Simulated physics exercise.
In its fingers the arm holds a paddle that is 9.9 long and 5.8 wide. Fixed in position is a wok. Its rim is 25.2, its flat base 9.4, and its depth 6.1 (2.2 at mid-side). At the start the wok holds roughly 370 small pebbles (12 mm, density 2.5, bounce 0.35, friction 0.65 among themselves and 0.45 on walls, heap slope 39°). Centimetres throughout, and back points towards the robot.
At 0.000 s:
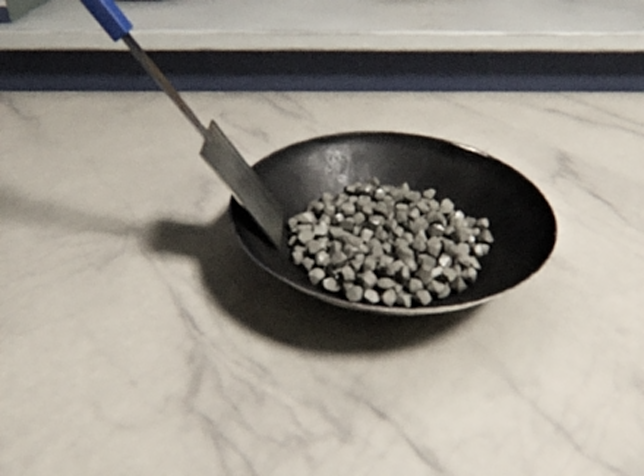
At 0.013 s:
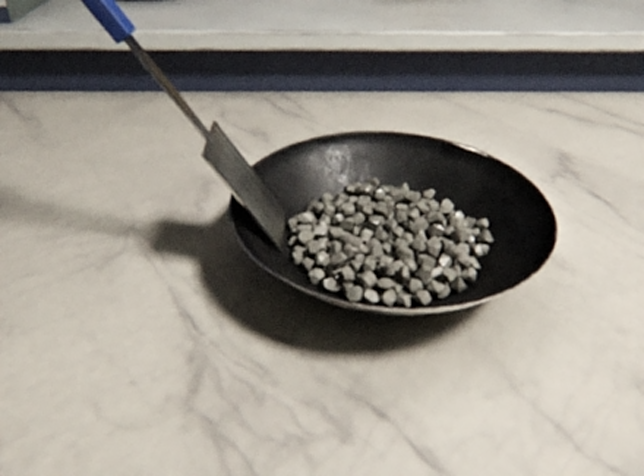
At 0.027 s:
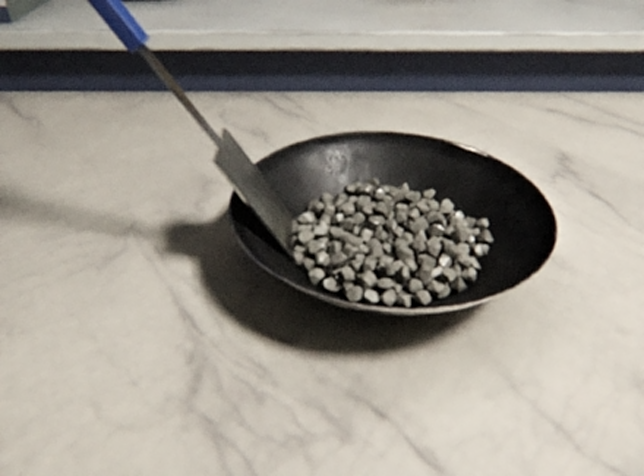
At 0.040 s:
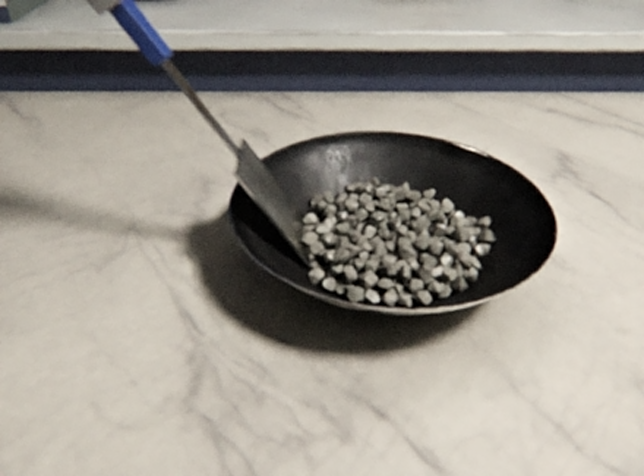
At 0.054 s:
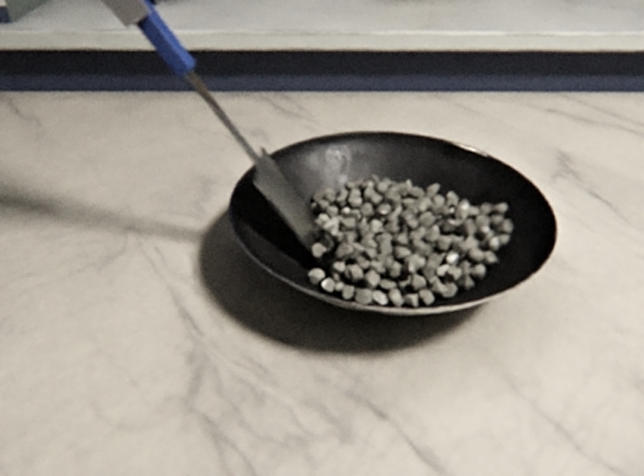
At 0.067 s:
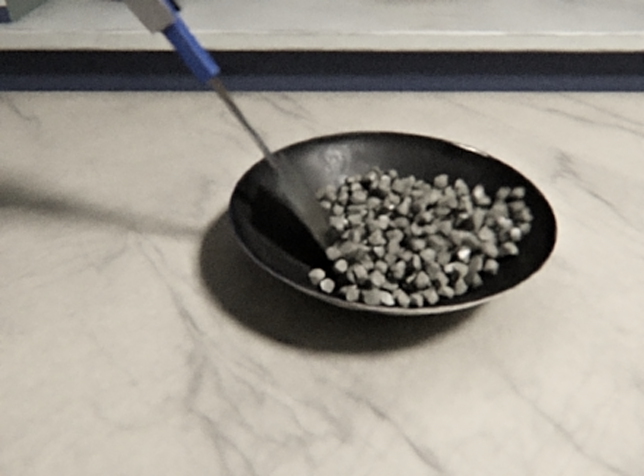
A robotic arm lowers a blue-handled paddle into a black wok, pushing small pebbles rightward.
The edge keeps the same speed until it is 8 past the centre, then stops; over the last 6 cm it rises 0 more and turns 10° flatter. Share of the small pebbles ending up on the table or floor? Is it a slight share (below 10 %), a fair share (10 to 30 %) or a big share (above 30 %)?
It is a big share.
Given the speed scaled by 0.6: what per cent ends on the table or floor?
Estimate: Close to 20 %.
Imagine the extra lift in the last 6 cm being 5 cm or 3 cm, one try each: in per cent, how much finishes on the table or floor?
I'd put it near 35 in a hundred, then near 45 in a hundred.
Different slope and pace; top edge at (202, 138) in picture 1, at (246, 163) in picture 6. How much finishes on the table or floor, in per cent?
Close to 20 in a hundred.
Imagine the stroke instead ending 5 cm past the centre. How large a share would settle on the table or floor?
My guess would be around 15 per cent.
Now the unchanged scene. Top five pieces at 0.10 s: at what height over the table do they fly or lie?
8 cm.
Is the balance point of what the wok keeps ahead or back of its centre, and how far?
Ahead, by about 4.0 cm.
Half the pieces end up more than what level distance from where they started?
Somewhere about 10 centimetres, I'd say.
After 0.10 s, sloping 58°, highest piece 9 above the table; 369 in the wok, 5 on the blade or in flight.
After 0.13 s, sloping 55°, highest piece 11 above the table; 358 in the wok, 16 on the blade or in flight.
After 0.35 s, sloping 48°, highest piece 7 above the table; 235 in the wok, 112 on the table or floor, 27 on the blade or in flight.
After 1.40 s, sloping 48°, highest piece 6 above the table; 234 in the wok, 140 on the table or floor.
In the end, 234 in the wok, 140 on the table or floor. That is 37 % on the table or floor.
